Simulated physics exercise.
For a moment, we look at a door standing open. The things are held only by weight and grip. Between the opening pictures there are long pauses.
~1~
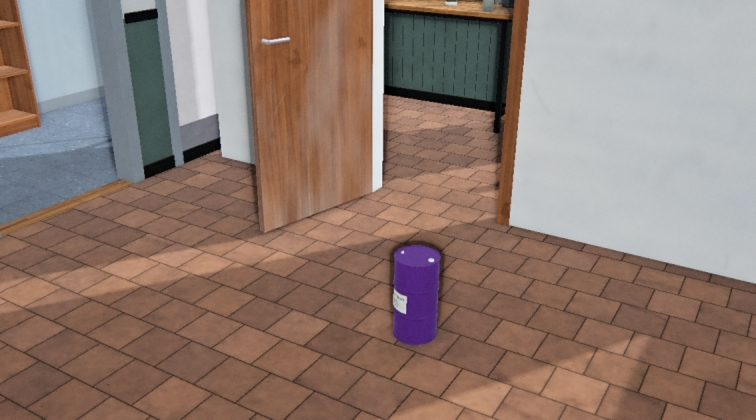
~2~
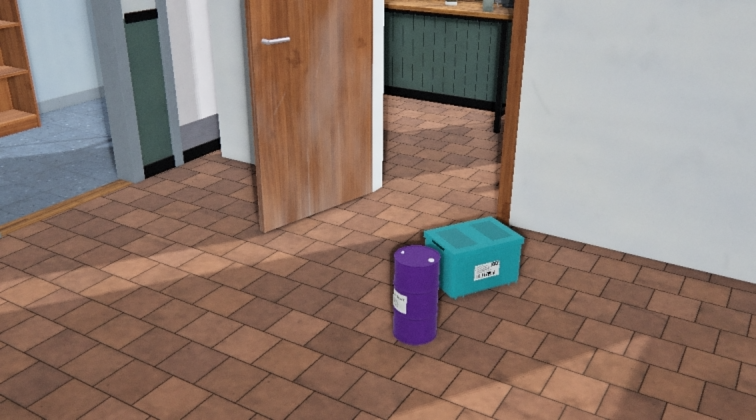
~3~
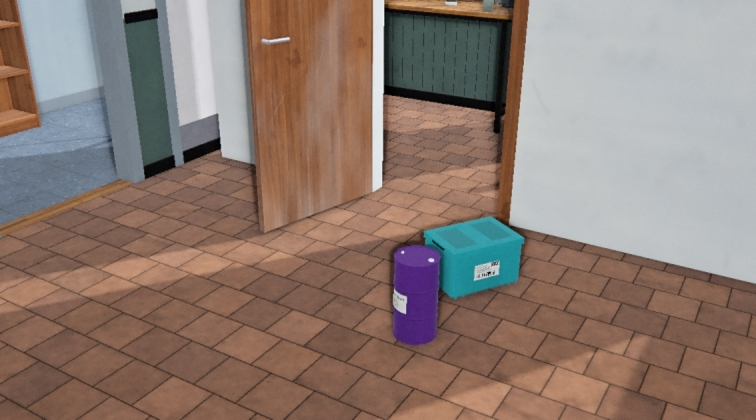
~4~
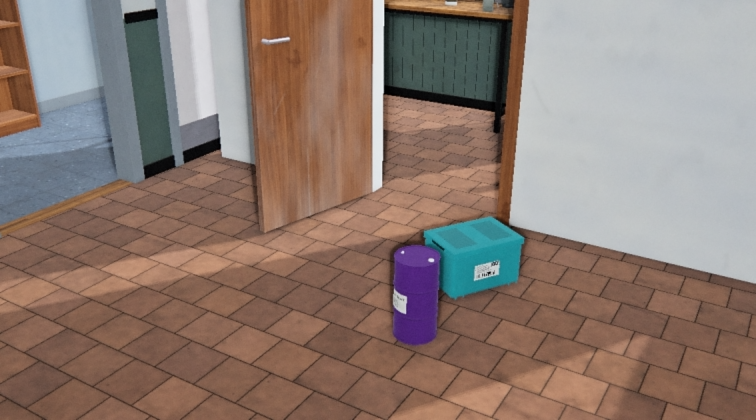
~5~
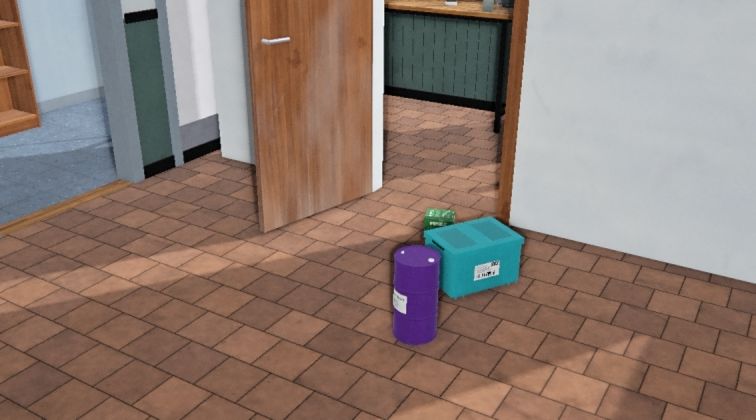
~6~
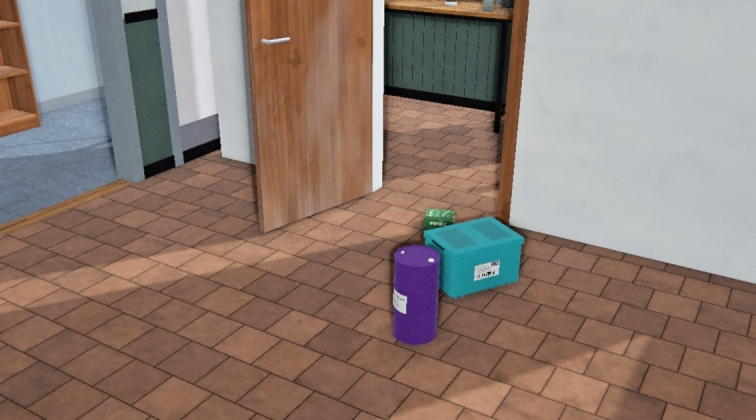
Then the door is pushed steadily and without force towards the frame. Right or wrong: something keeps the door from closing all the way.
Wrong.
Then, 1.40 s past the last view, door 53° open.
Then, 2.10 s past the last view, door 17° open; green box displaced about its own width near (459, 215).
Finally, door 0° open; moved from the start, green box; the other 2 still in place. Final places as the last picture's camera would see them, green box near (481, 204).
